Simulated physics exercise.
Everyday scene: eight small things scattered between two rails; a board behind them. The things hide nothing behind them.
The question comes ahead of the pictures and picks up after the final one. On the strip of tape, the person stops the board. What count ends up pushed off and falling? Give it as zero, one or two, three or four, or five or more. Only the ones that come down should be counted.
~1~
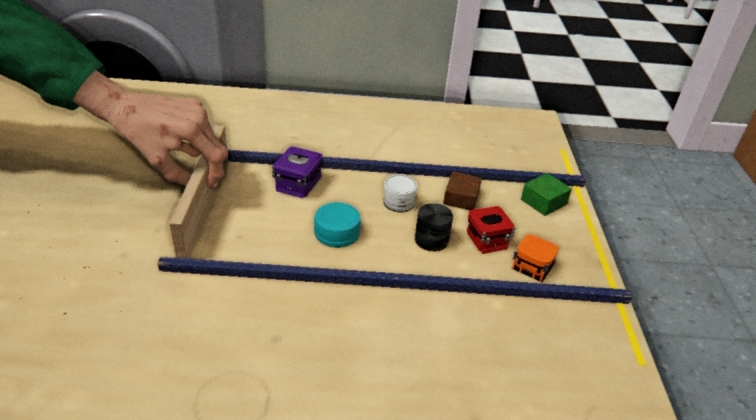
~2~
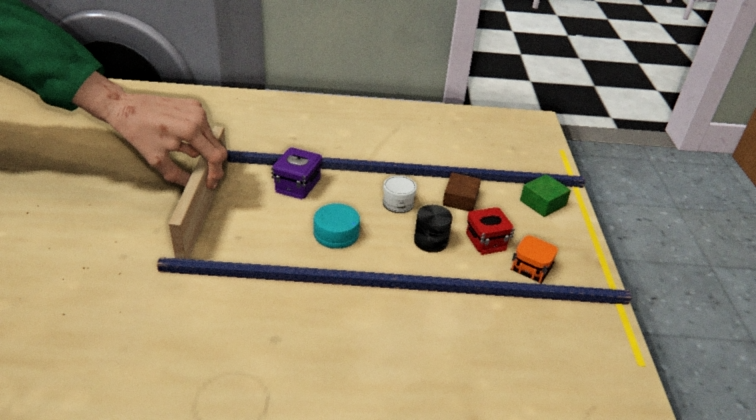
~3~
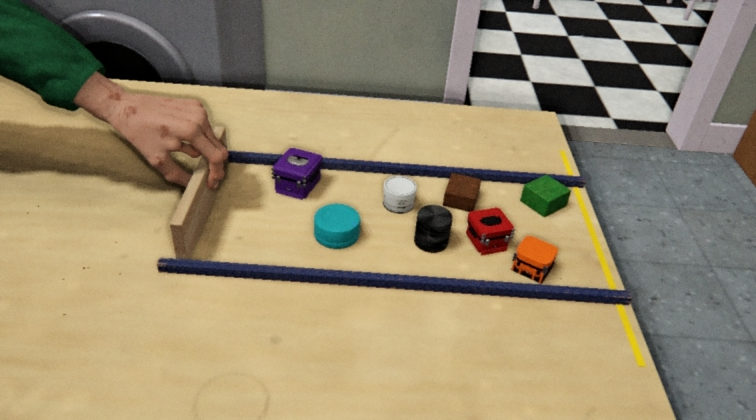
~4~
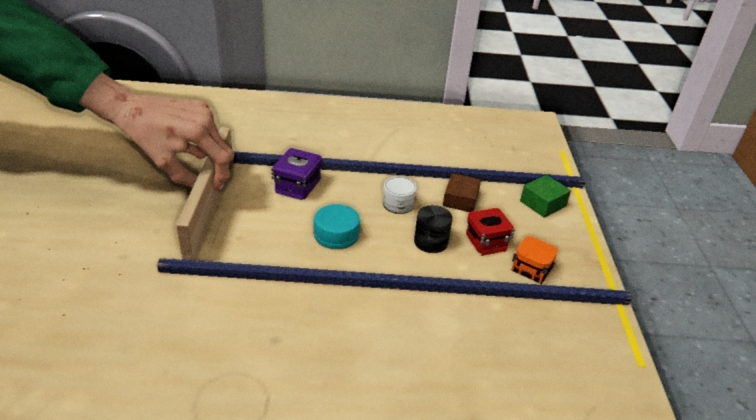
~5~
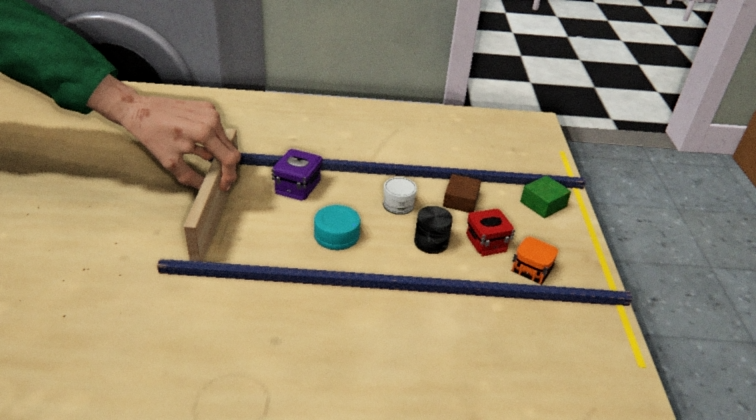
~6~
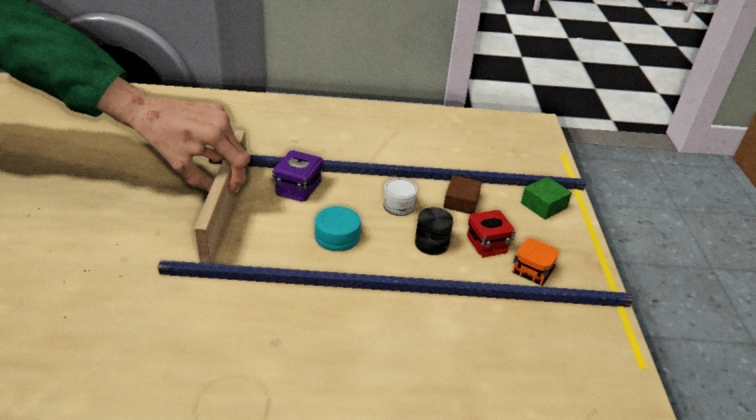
I expect that five or more will fail to stay on the table.
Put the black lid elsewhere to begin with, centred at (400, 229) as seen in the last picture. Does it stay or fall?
In that case it is gone.
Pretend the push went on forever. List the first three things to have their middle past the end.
Green block, black lid, brown block.
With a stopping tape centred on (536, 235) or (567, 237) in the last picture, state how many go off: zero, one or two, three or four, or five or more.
With the tape at the first place the answer is either one or two, and at the second place it's three to four.
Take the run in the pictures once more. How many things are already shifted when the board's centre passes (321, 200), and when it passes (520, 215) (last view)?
By the first moment it's 2, by the second it's 8.
Soon after, none off yet; green block at rest near (546, 198); orange case at rest near (535, 262); red case at rest near (489, 233).
After that, none off yet; green block at rest near (546, 198); orange case at rest near (535, 262); red case displaced about its own width near (530, 230).
And then, none off yet; green block tilting well over near (609, 213); orange case displaced about its own width near (562, 274); red case displaced well along near (578, 224).
In the end, the number that fall off is five or more; gone, purple case, turquoise lid, white tin, black lid, brown block, red case, orange case and green block.
